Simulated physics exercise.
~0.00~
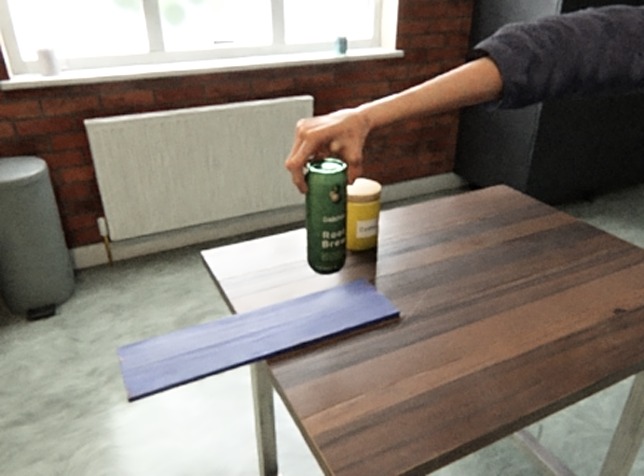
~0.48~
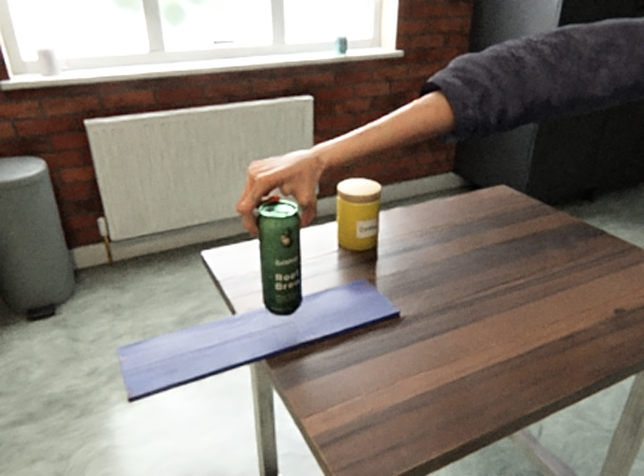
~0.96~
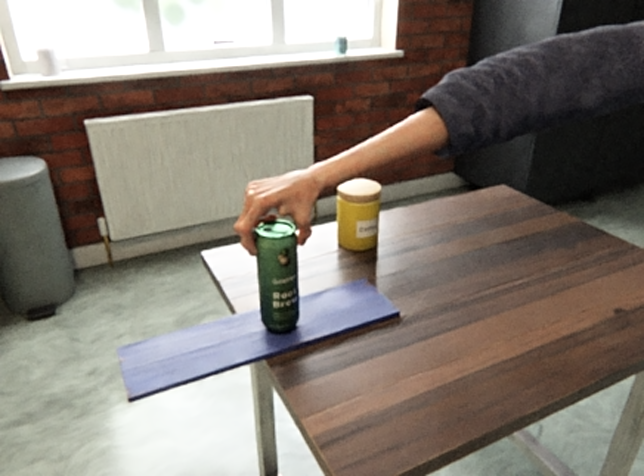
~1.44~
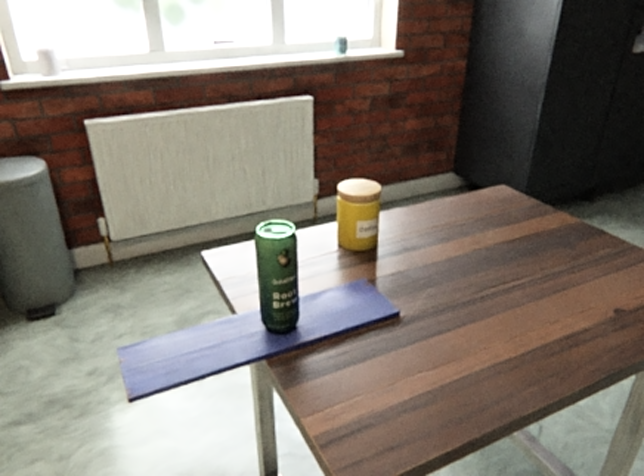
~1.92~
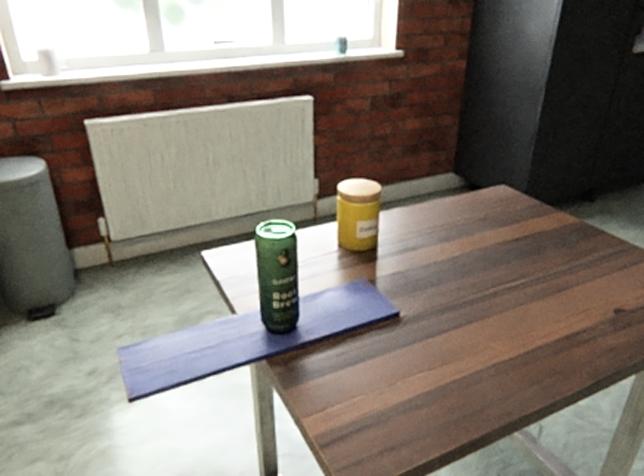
The footage shows a hand lowering a green can onto a blue plank that juts over the left edge of a wooden table, near a yellow jar. The hand lets go and withdraws, and the can stays upright on the plank, which remains in place.
